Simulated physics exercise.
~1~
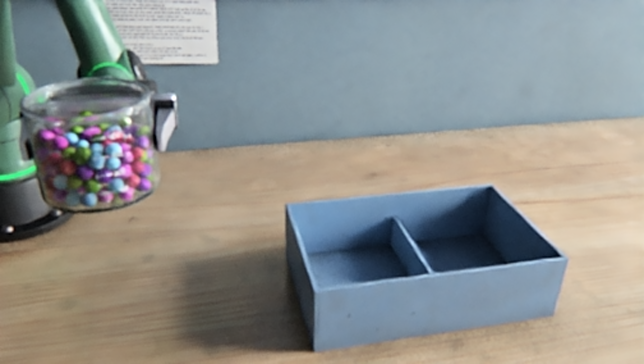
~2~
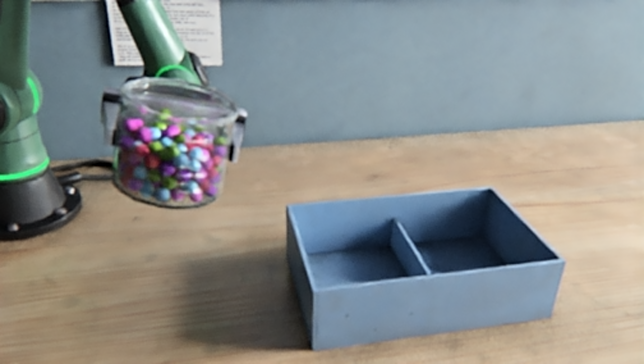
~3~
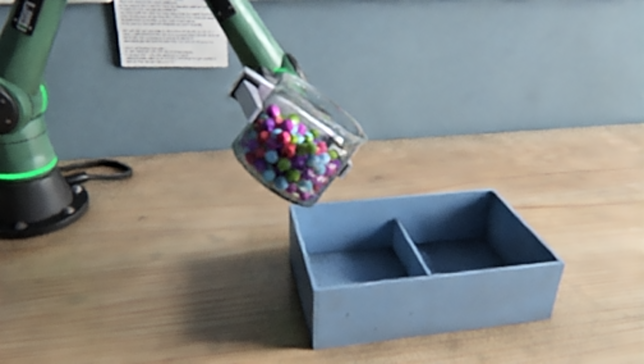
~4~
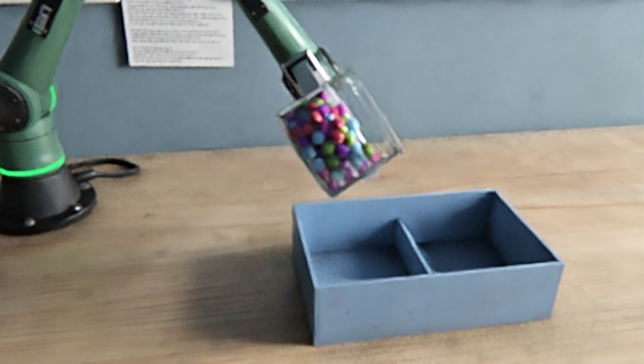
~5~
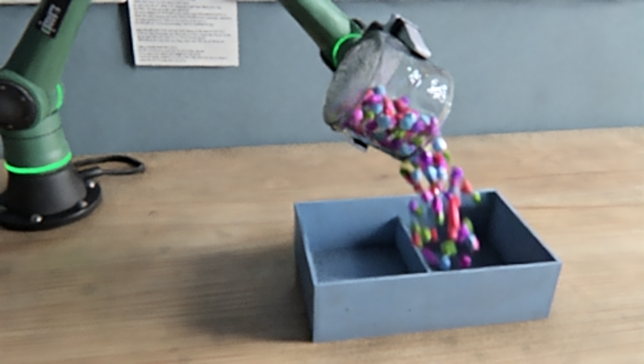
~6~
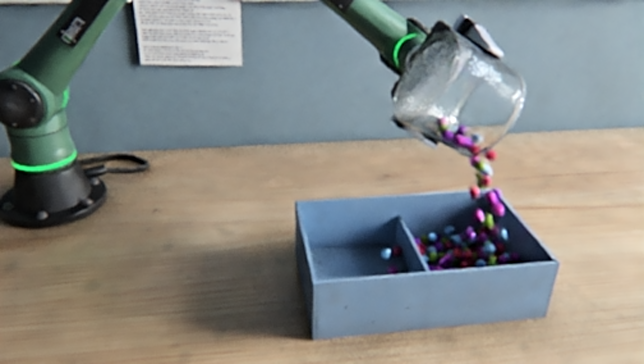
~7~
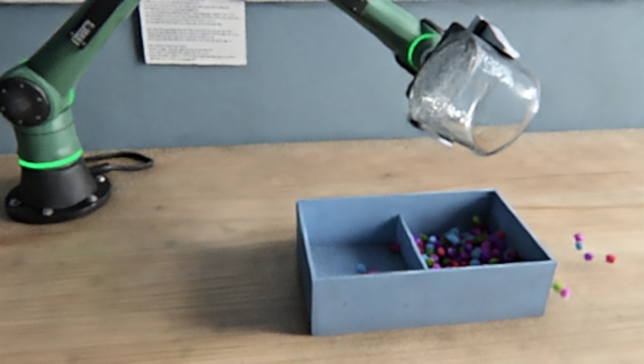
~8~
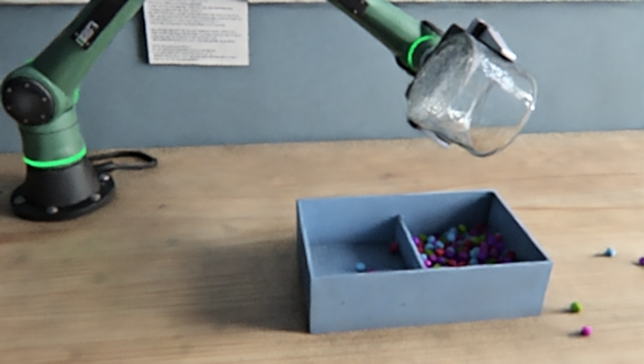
A green robot arm with glowing green rings holds a clear beaker of colourful round sweets above a pale wooden table, seen from the front and slightly above. A blue-grey box split by a cross wall stands to the right, before a blue-grey wall with a printed sheet. The arm carries the beaker rightward, tipping it over the box. The sweets pour out in a stream, mostly into the right part, until the beaker is empty. A few roll across the table to the right, while most lie in the right part and very few in the left.
